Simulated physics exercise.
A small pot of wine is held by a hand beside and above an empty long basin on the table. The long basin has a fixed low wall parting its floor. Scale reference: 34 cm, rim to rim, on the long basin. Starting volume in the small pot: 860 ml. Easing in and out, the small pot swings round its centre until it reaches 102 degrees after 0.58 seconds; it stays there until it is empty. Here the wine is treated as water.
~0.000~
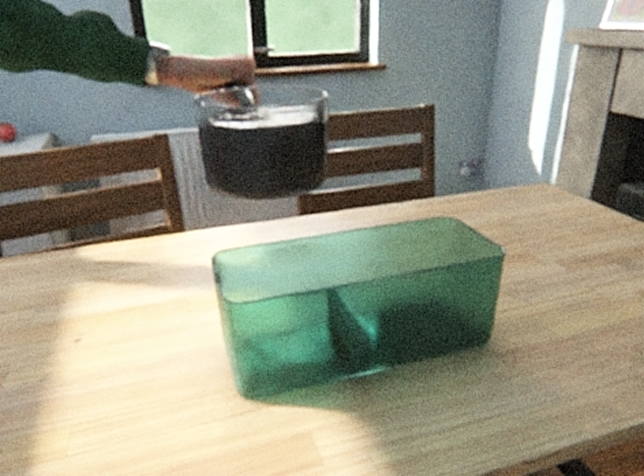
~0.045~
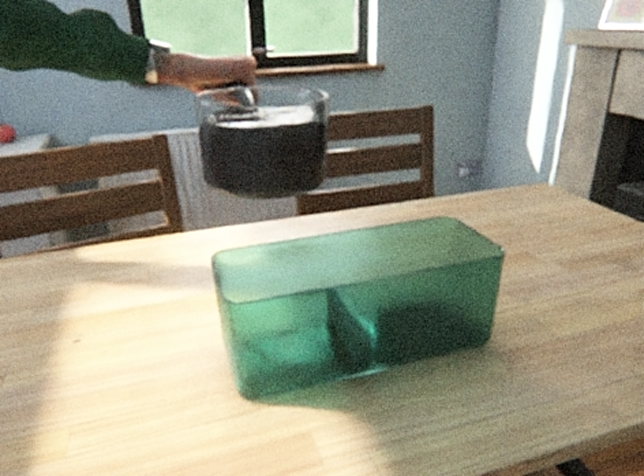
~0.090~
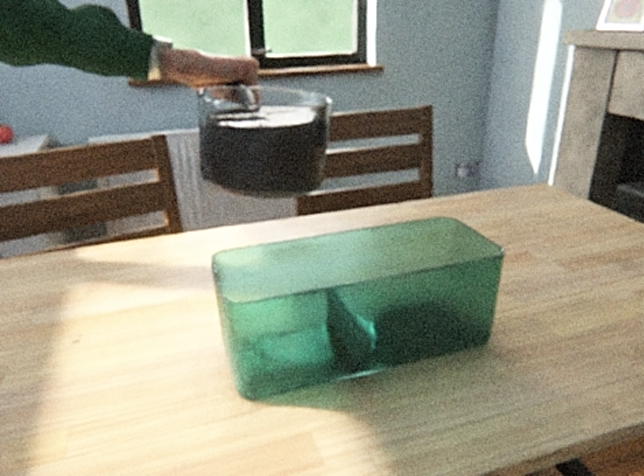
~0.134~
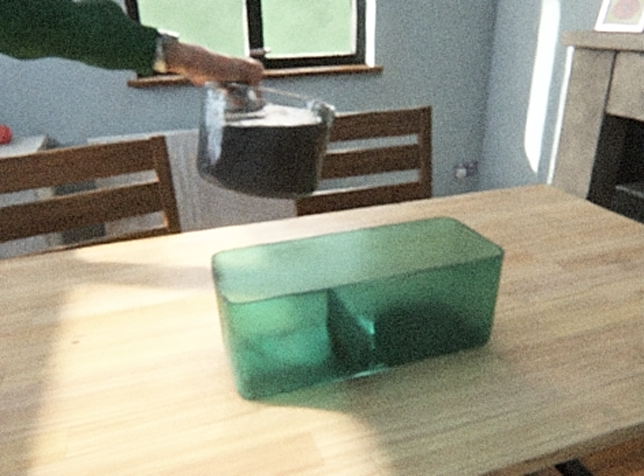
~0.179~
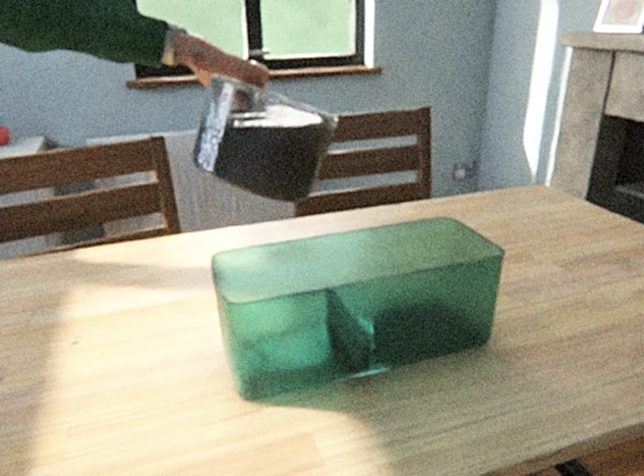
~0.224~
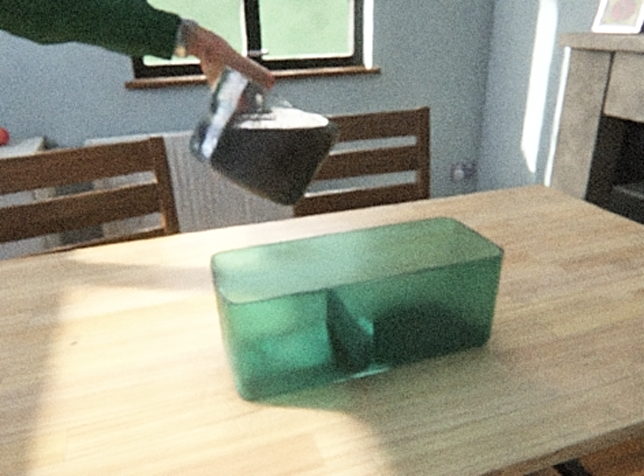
A hand holds a small pot of dark liquid and tilts it rightward above a green basin.
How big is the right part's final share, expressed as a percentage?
Some 89 per cent.
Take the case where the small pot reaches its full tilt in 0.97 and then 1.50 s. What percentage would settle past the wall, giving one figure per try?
Roughly 90 per cent the first time and 95 per cent the second.
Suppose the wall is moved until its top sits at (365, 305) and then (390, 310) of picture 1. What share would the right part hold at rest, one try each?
One try each: Around 75 percent and then around 25 percent.
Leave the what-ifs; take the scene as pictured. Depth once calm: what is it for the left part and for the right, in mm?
I'd expect close to 4 mm on the left and close to 34 mm on the right.
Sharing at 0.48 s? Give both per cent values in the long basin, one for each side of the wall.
Left side near 0, right side near 16.
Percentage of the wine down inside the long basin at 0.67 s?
It works out near 78 per cent.
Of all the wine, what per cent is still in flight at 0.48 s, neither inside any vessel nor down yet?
Roughly 40 percent.
Then, 0.48 s in, the tilt is 95° and 43 per cent is still to pour, 0 is left of the wall and 16 right of it.
Then, 0.67 s in, the tilt is 102° and 11 per cent is still to pour, 4 is left of the wall and 74 right of it.
Then, 0.87 s in, the tilt is 102° and 2 per cent is still to pour, 9 is left of the wall and 84 right of it.
Then, 1.08 s in, the tilt is 102° and 0 per cent is still to pour, 9 is left of the wall and 89 right of it.
Finally, 10 per cent lies left of the wall, 89 right of it and 1 outside.
